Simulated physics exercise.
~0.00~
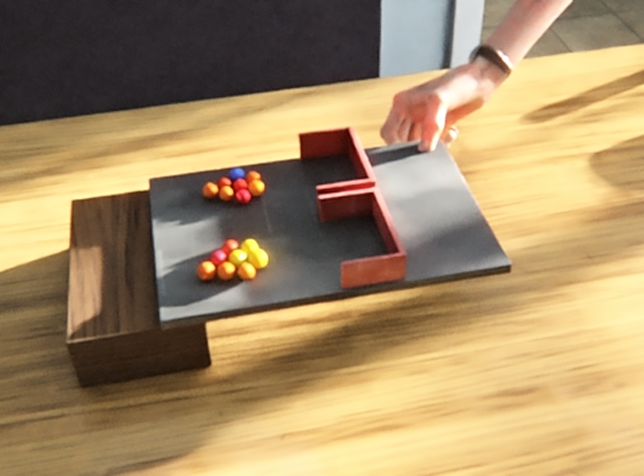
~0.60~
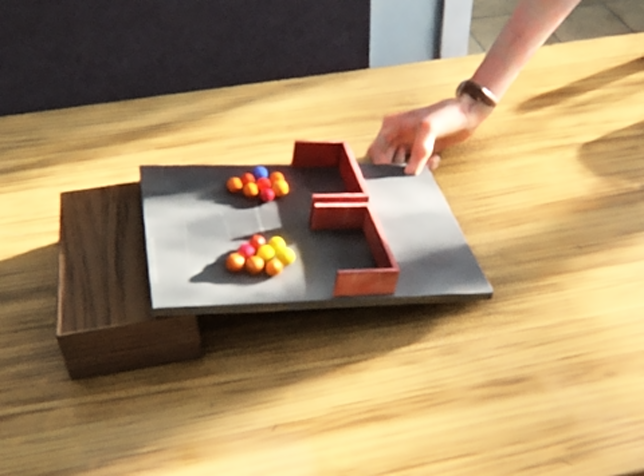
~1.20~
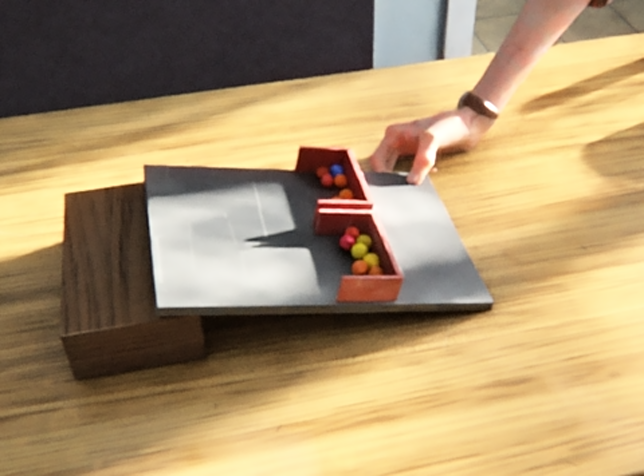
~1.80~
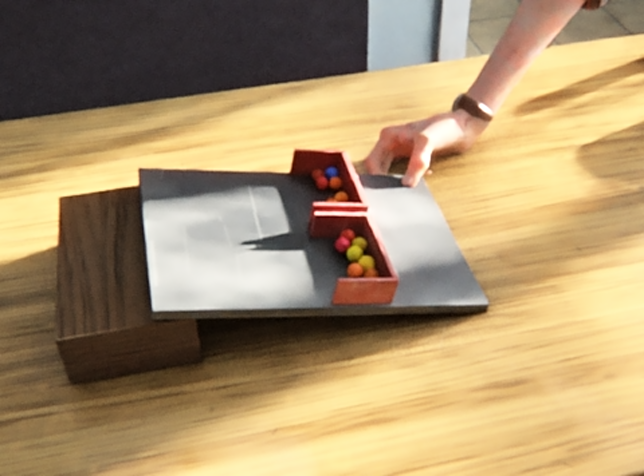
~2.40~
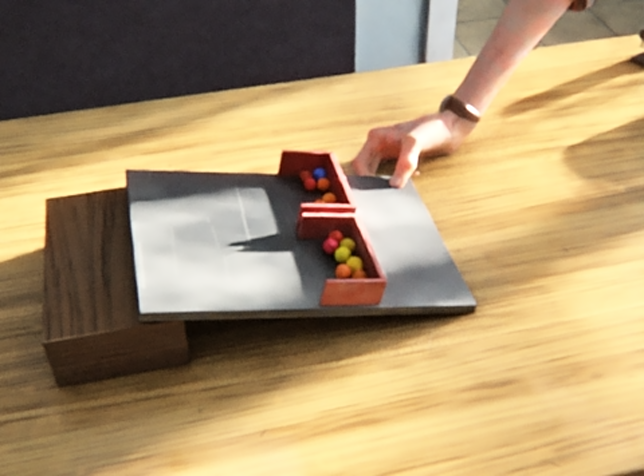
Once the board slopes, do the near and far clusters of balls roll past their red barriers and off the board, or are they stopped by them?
Both clusters are stopped. The near balls gather behind the near red barrier, and the far balls gather behind the far one.
